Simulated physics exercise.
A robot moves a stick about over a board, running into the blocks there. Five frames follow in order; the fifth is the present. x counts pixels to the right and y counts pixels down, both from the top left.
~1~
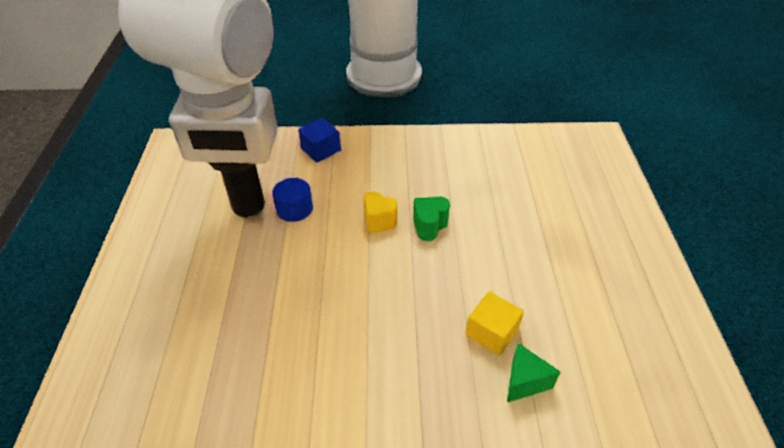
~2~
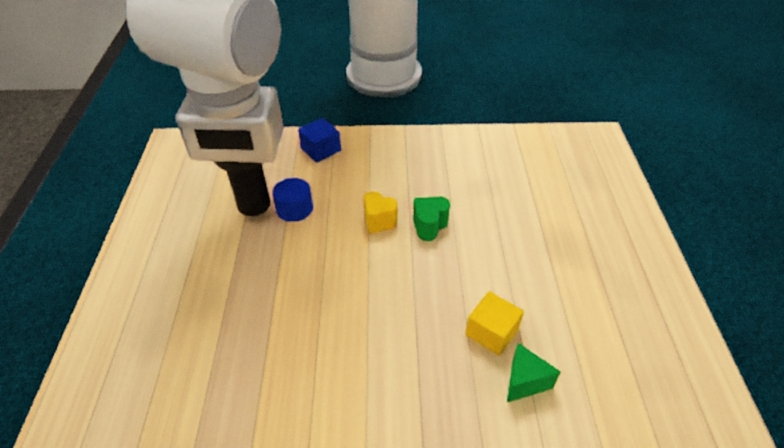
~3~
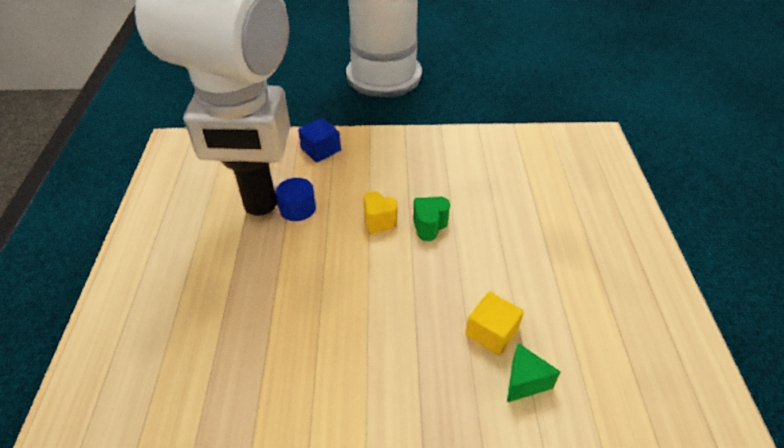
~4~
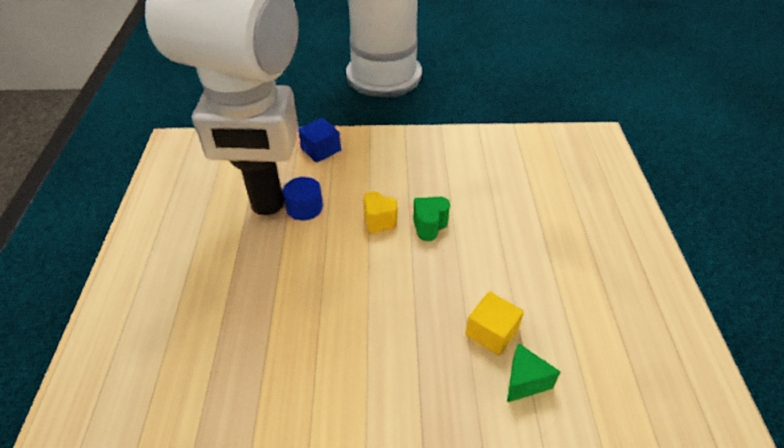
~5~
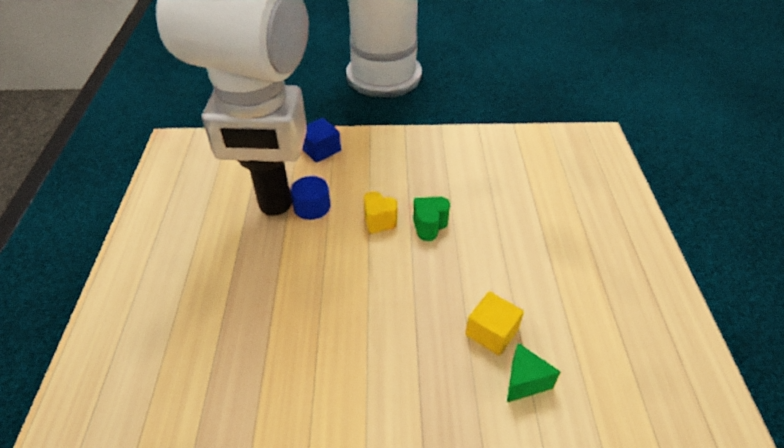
On a light wooden board, a robot arm holds a black stick upright just left of a blue cylinder, with blue, yellow and green blocks nearby. The stick moves slightly right and meets the cylinder, then pushes it a short way right toward the yellow heart-shaped block, which stays still.
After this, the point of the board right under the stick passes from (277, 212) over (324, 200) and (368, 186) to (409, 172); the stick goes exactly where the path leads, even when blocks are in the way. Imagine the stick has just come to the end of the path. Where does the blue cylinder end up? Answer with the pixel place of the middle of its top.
It is going to be at (414, 178).
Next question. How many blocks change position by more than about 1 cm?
Counting only shifts above 1 cm, I get one block.
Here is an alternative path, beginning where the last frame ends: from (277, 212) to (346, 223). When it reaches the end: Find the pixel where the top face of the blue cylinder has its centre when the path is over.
The blue cylinder ends near (359, 180).
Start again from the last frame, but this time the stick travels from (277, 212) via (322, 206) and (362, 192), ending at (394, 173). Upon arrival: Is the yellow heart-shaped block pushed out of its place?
That would be a no.
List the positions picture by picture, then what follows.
The first picture shows lower end of the stick at (249, 205), tops of blocks, blue cylinder at (291, 189), yellow heart-shaped block at (379, 203).
The second picture shows stick at (254, 205), blocks as before.
The third picture shows stick at (260, 204), blue cylinder at (294, 189).
The fourth picture shows stick at (268, 204), blue cylinder at (301, 188).
The fifth picture shows stick at (275, 204), blue cylinder at (309, 187), yellow heart-shaped block at (379, 203).
The first path, step by step. One third of the way, stick at (323, 192); blue cylinder at (357, 179).
Two thirds of the way, stick at (368, 177); blue cylinder at (399, 177).
At the end, stick at (409, 164); blue cylinder at (414, 178); yellow heart-shaped block not moved.
